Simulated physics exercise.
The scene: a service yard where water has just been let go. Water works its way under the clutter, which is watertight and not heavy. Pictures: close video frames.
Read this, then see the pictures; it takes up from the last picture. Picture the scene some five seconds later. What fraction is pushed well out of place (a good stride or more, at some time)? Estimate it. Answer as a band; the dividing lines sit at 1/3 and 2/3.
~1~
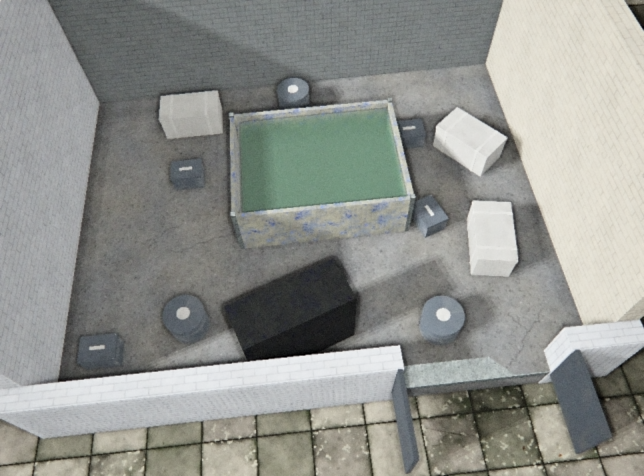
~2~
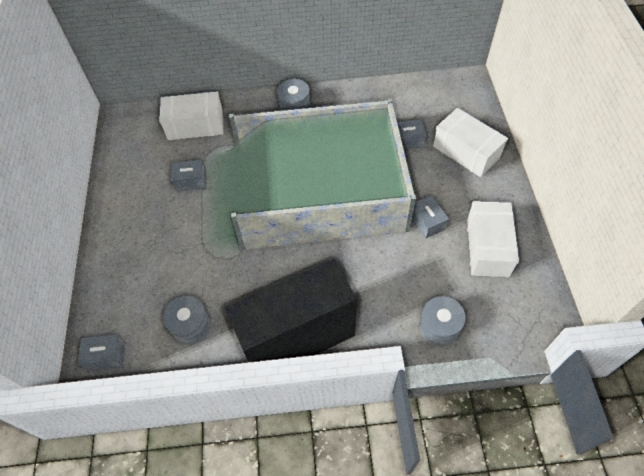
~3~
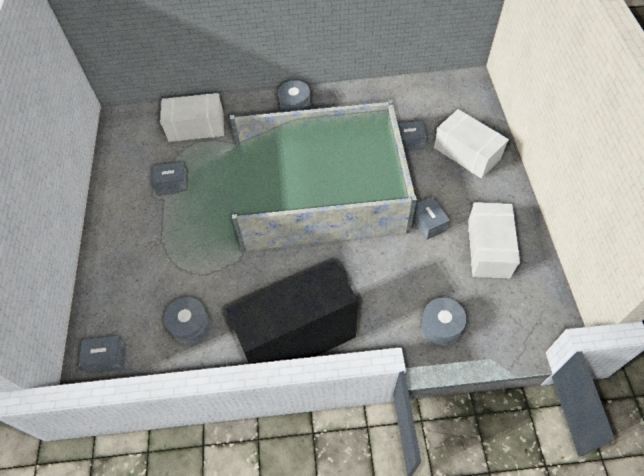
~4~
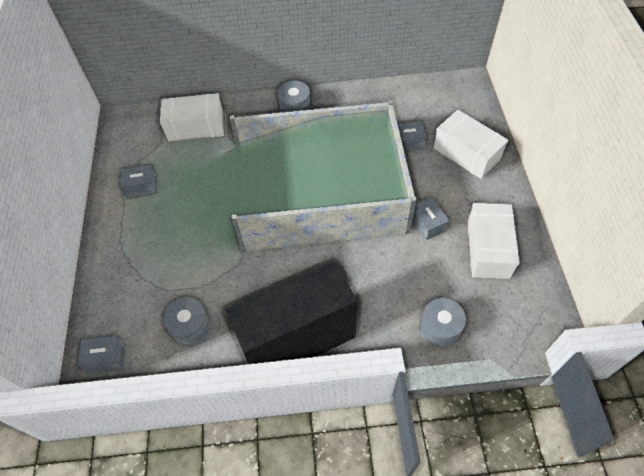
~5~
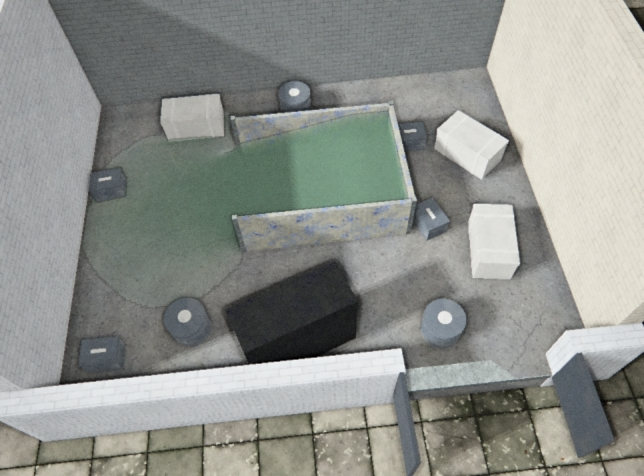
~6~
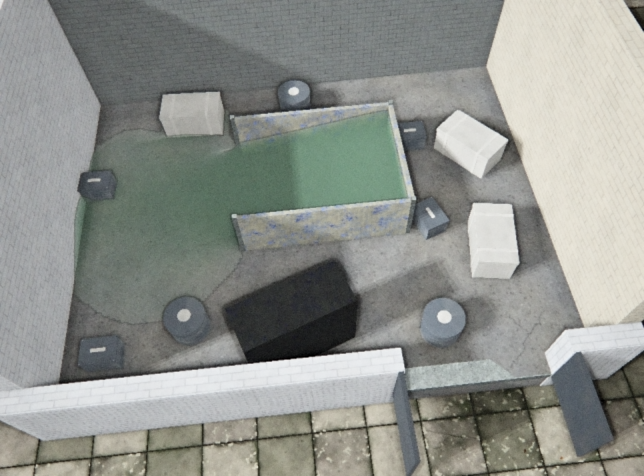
1/3 to 2/3.
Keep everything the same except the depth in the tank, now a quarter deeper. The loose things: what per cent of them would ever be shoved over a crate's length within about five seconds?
About 60 per cent.
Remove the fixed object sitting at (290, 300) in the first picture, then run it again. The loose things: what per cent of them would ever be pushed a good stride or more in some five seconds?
About 80%.
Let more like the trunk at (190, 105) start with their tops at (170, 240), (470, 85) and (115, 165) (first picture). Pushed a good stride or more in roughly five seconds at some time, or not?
In that order: Swept aside, not that far, pushed that far.
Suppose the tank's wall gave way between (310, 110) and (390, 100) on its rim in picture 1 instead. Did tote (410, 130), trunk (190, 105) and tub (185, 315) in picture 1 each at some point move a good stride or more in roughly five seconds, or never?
Same order as named: Not sent that far; sent that far; not sent that far.
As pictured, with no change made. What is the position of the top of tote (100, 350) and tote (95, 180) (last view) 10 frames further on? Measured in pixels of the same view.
Look around pixels (166, 354) and (95, 122).
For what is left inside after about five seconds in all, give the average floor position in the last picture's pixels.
At about (391, 186).
A moment on, 1 of 10 are well off their spots; 1 afloat.
Next, 2 of 10 are well off their spots; 1 afloat.
Later, 3 of 10 are well off their spots; 3 afloat.
In the end, 5 of 10 are well off their spots, and 5 have been at some point; 3 afloat.
